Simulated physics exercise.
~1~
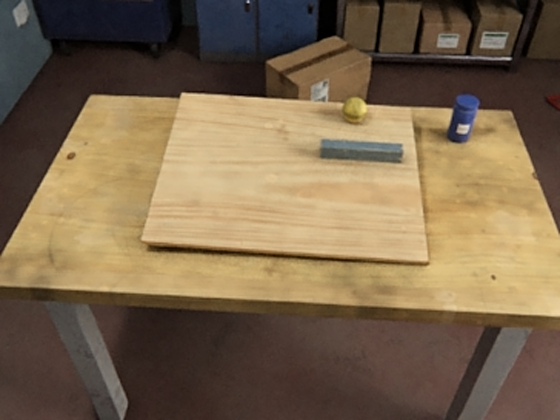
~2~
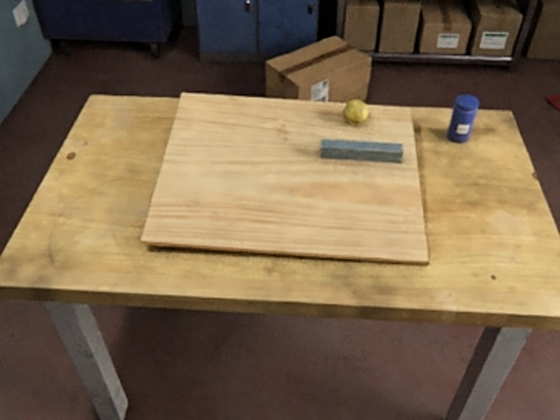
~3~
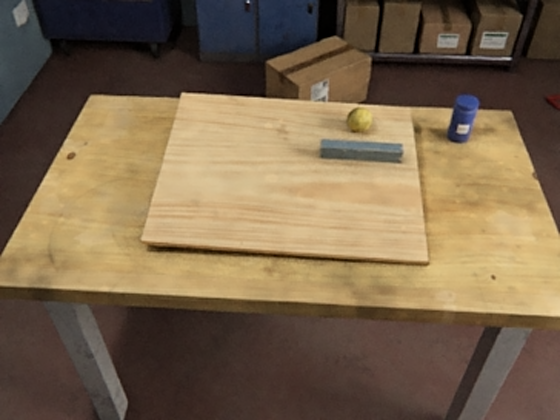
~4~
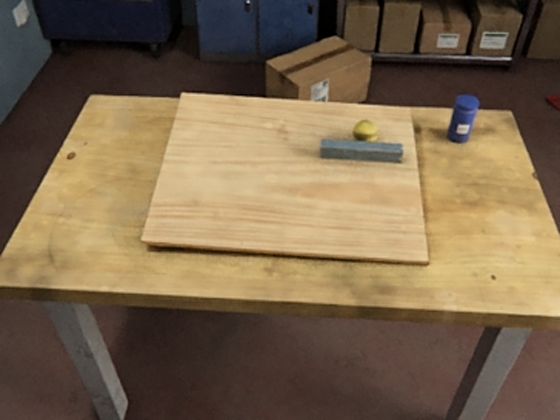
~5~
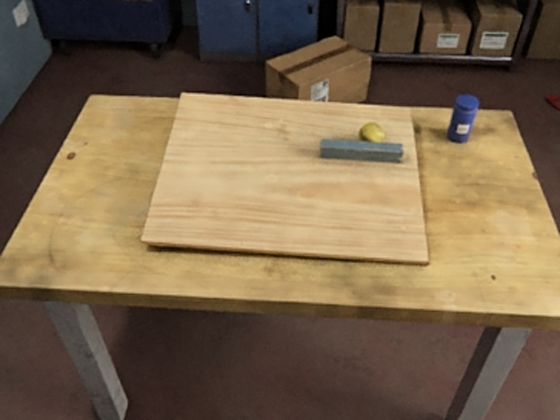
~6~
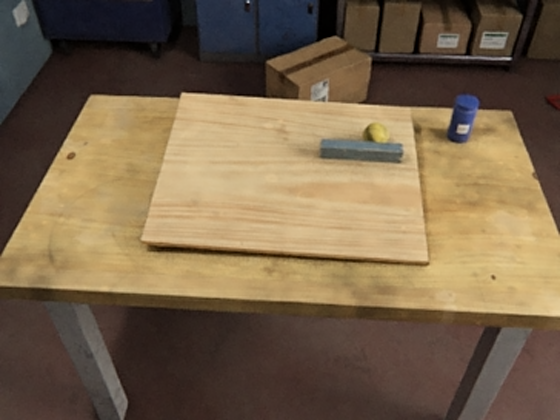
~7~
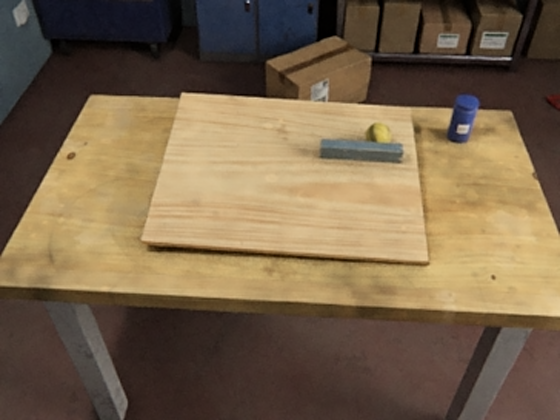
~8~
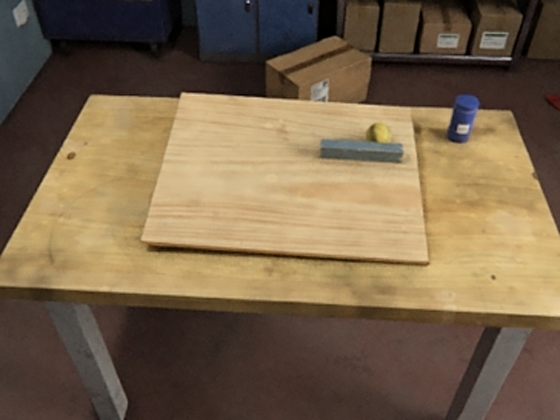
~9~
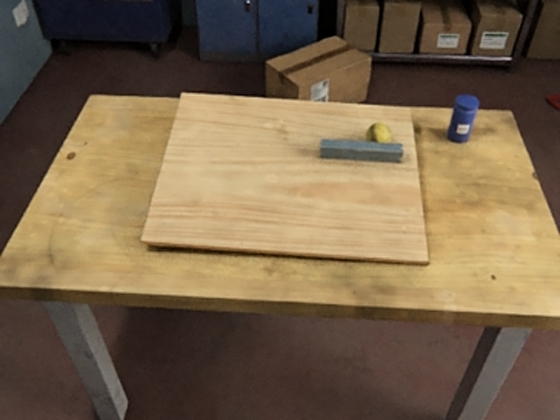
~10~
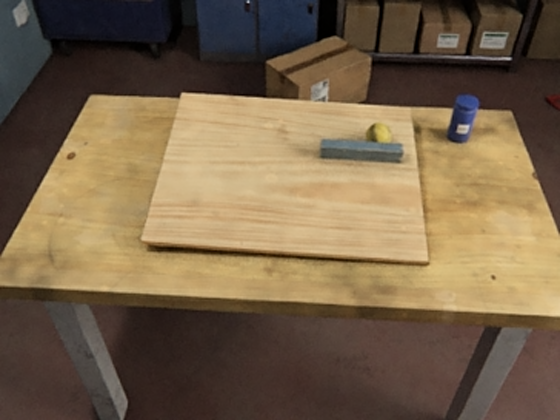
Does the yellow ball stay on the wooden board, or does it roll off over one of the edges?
The yellow ball stays on the board and crosses none of its edges, ending up at rest behind the grey-blue bar.
A yellow ball rolled a short way toward the near side and to the right on a wooden board on a table, reached a grey-blue bar, edged right along it, and came to rest behind it, while a blue jar stood still nearby.
